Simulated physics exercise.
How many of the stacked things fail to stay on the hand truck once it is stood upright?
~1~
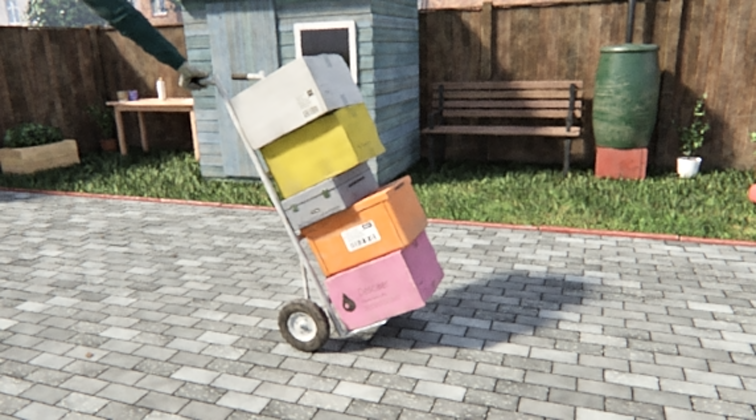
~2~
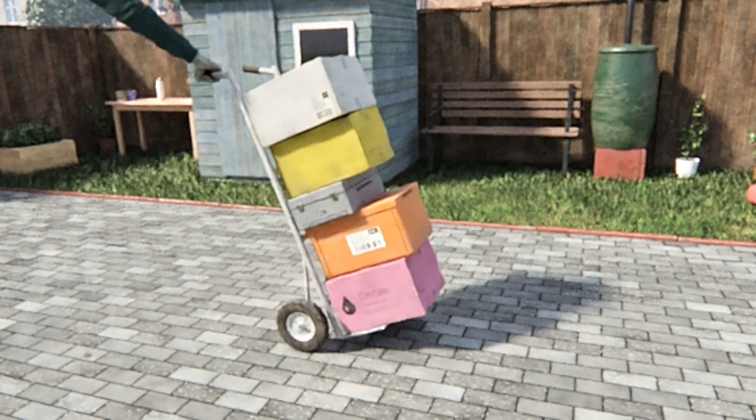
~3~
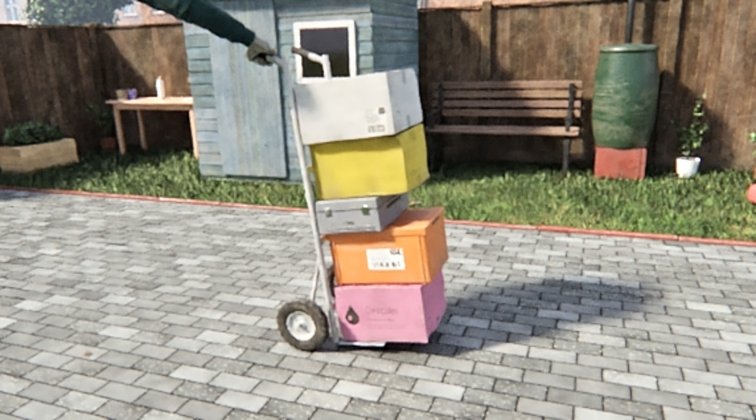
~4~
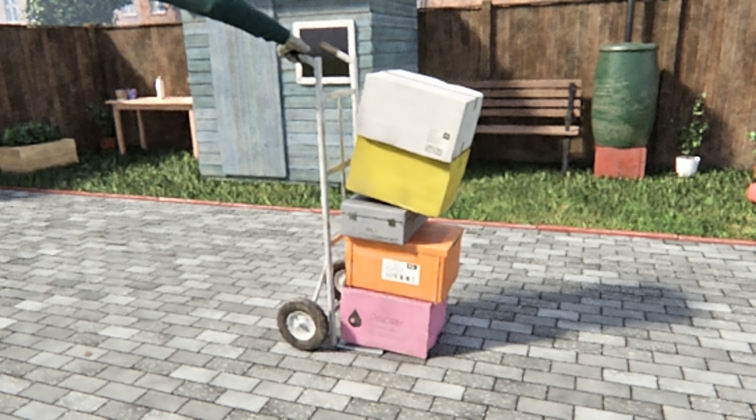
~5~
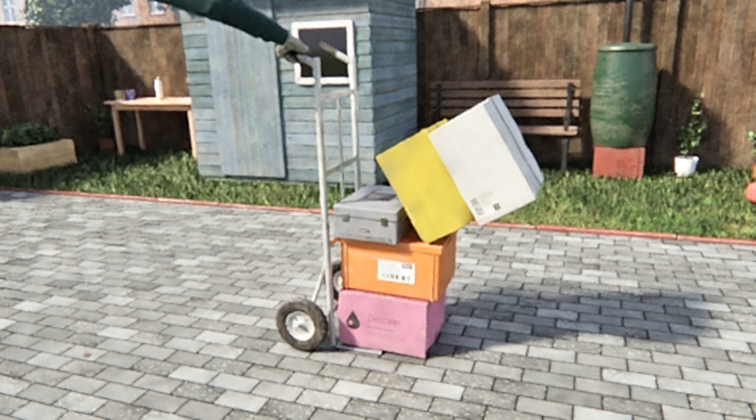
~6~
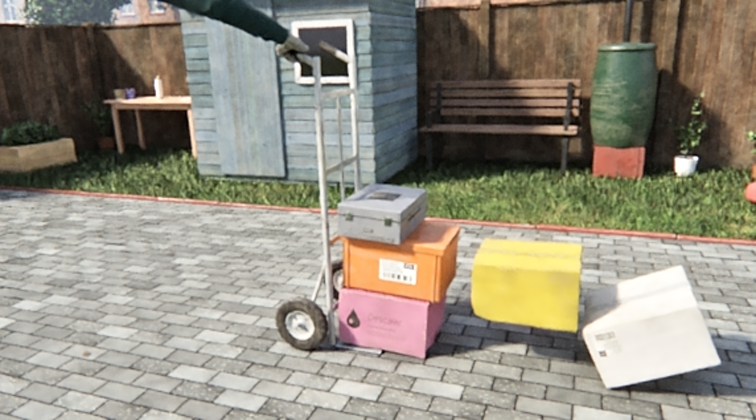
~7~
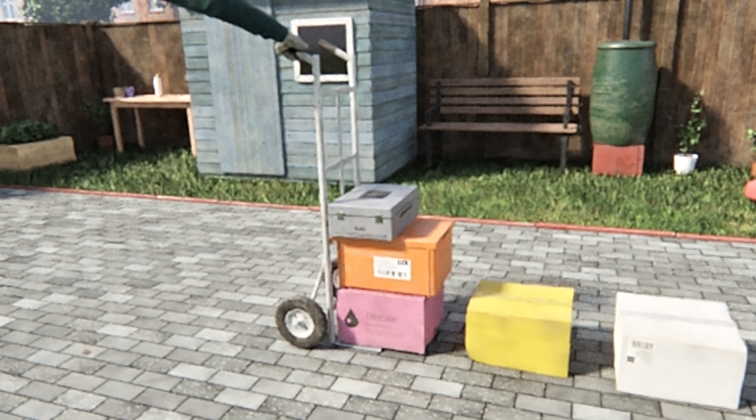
Two of them fail to stay on, as the white parcel and the yellow box tumble off to the right and end up on the paving.
